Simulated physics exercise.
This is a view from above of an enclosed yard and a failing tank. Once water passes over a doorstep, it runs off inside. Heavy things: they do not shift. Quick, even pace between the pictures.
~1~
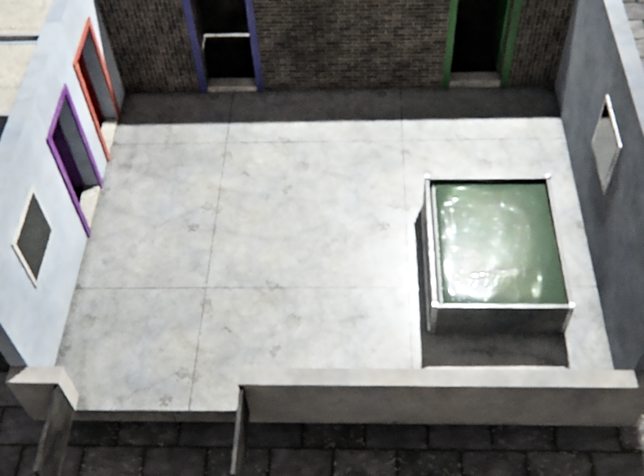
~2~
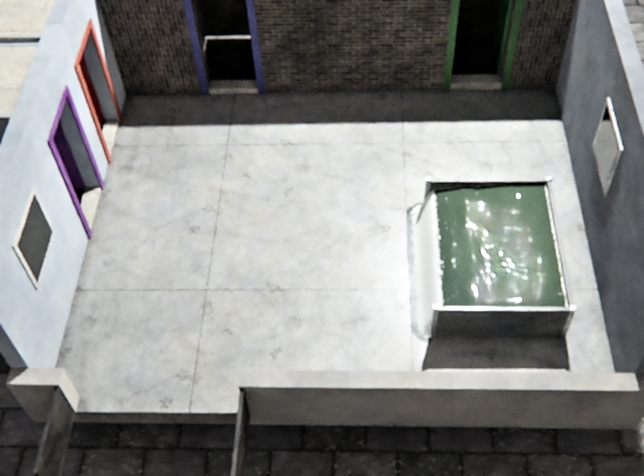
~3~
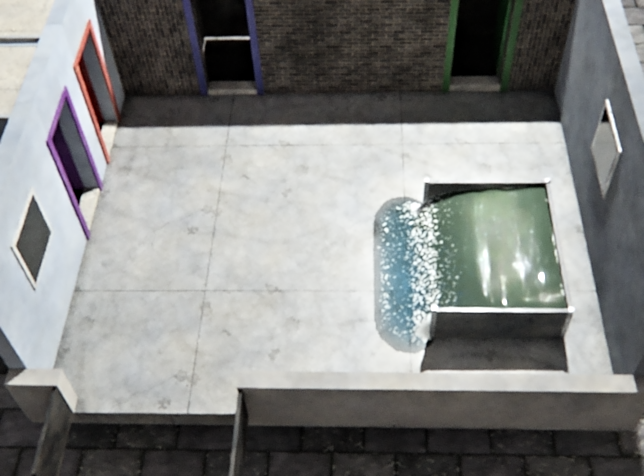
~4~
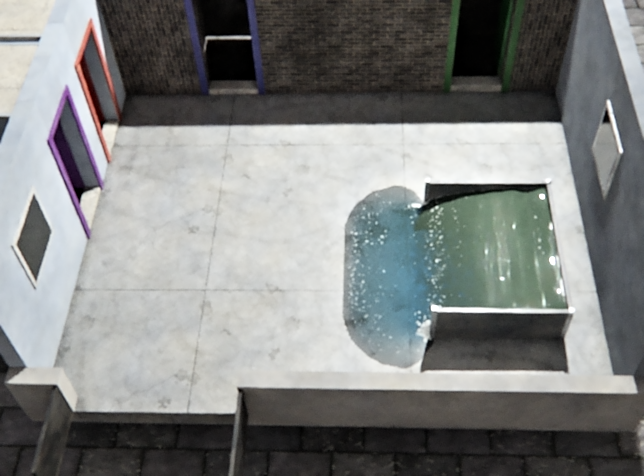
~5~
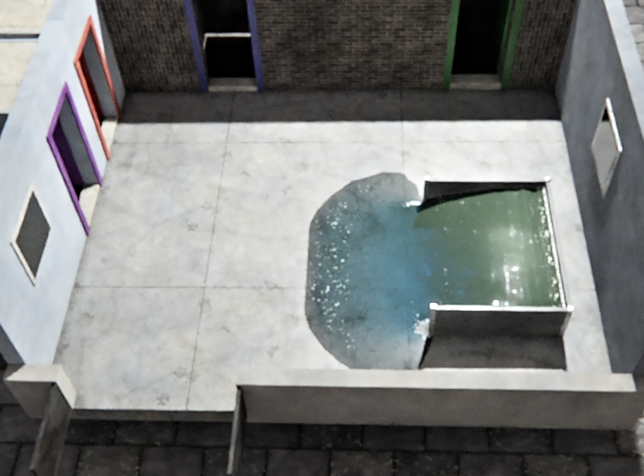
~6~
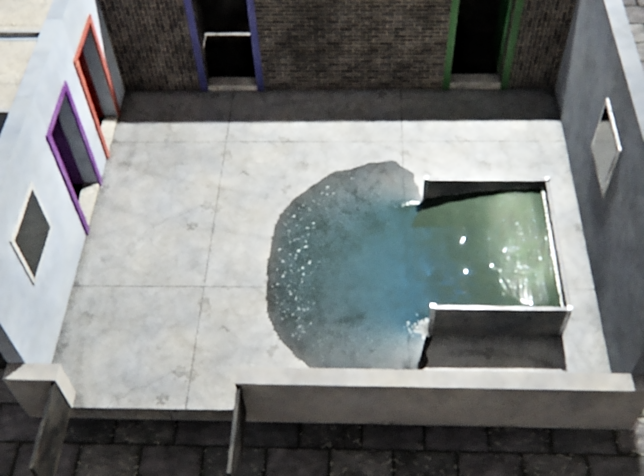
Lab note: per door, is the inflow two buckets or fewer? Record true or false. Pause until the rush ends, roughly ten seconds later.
Red door false; green door true; purple door false; blue door true.
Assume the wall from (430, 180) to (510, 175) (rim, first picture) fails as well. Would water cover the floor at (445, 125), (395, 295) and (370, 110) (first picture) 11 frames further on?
Going in your order, I'd say drenched, then still bare, then drenched.
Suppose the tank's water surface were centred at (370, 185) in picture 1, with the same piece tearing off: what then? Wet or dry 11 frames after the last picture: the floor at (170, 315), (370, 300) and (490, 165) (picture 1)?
In that order: Reached by the flood, not reached, not reached.
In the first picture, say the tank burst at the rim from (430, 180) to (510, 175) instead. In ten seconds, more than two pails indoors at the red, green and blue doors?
In that case the red door breaks the limit, the green door breaks the limit and the blue door stays within bounds.
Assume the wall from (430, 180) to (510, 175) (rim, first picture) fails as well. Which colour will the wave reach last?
Answer - the purple-painted one.
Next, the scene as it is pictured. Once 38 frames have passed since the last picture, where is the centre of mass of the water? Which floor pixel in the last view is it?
Somewhere around (215, 225) in the last view.
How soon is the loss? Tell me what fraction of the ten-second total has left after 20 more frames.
My reading is about 25 per cent.
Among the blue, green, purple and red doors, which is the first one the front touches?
First in line is the purple one.
A moment on, water covers 40 % of the floor; the red door not reached, the green door not reached, the purple door not reached, the blue door not reached.
Next, water covers 60 % of the floor; the red door not reached, the green door not reached, the purple door under two buckets in, the blue door not reached.
Then, water covers 65 % of the floor; the red door over two buckets in, the green door not reached, the purple door over two buckets in, the blue door wet at the sill, nothing in.
Later, water covers 65 % of the floor; the red door far over two buckets in, the green door not reached, the purple door far over two buckets in, the blue door wet at the sill, nothing in.
In the end, water covers 75 % of the floor; the red door far over two buckets in, the green door wet at the sill, nothing in, the purple door far over two buckets in, the blue door wet at the sill, nothing in.
